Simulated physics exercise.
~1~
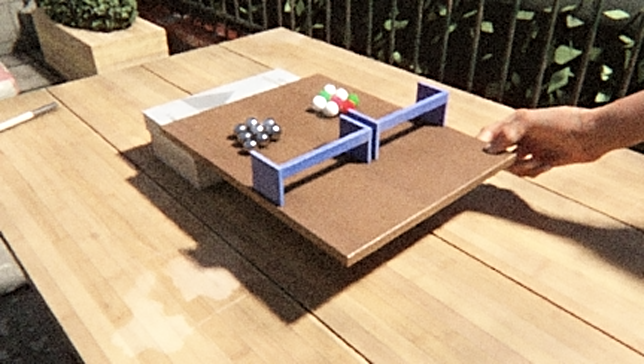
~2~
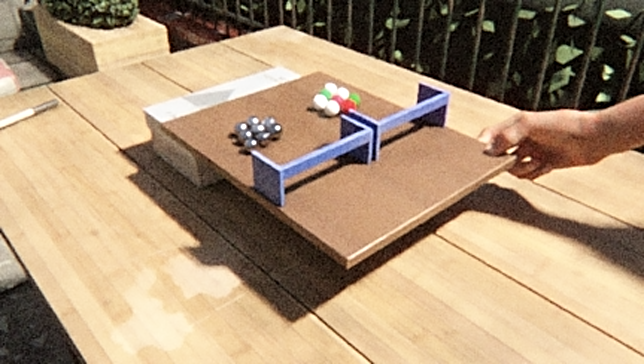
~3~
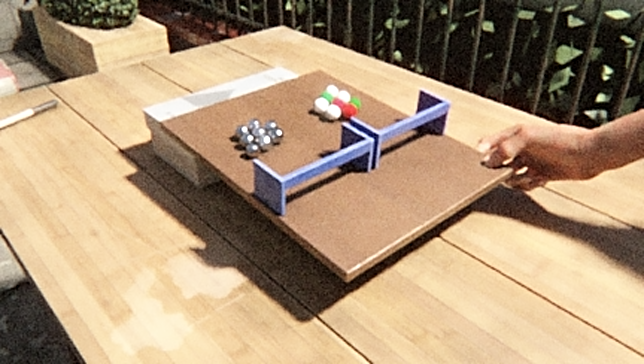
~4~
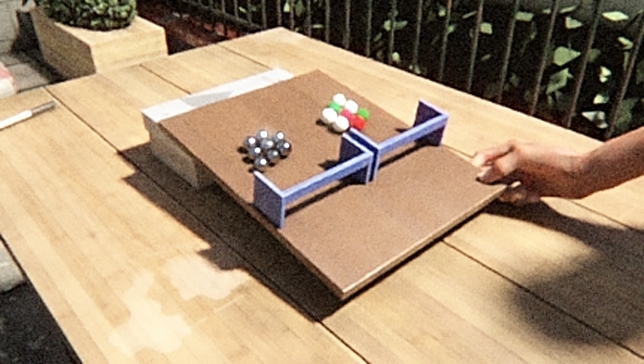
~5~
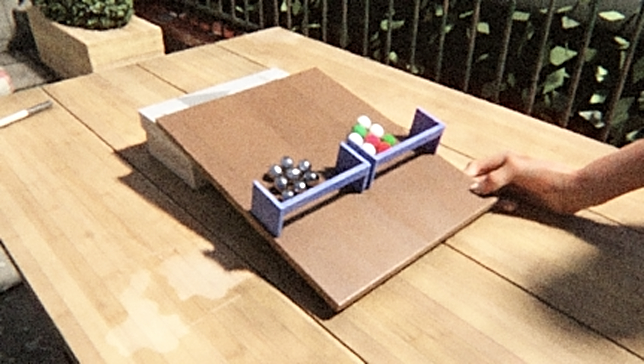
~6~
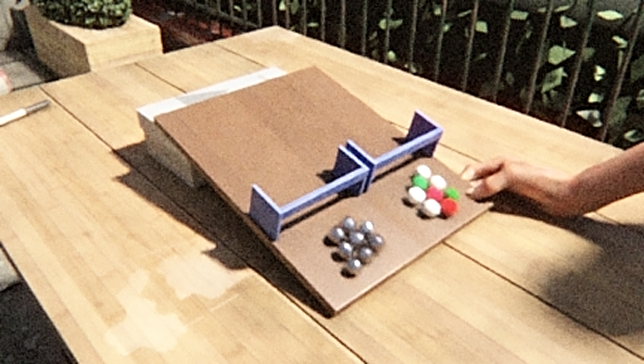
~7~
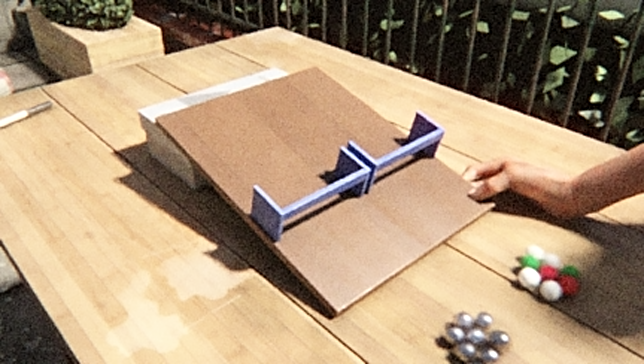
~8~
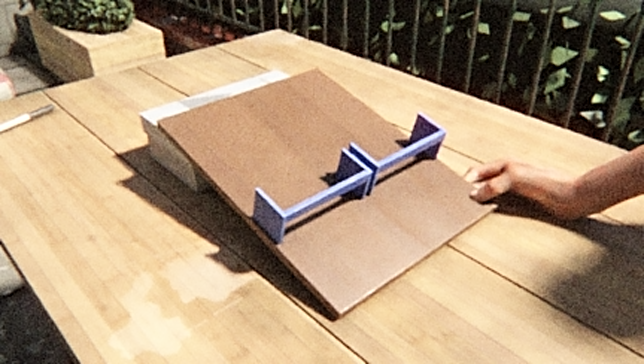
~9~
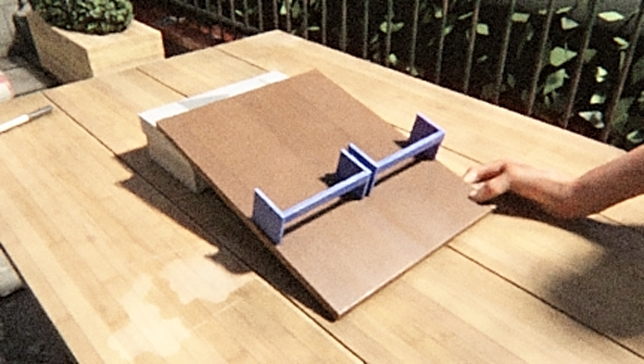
A brown board lies on a slatted wooden table outdoors, seen from above at an angle, its far left end propped on a pale block and its right side held by a hand. Two blue gates stand side by side across it, with dark shiny balls behind the nearer one and white, red and green balls behind the farther. The hand lowers its end, and the board tilts more steeply. Both groups slide down, pass beneath the bars and leave the board onto the table. They then go out of view, leaving the sloping board empty, the hand still at its edge.
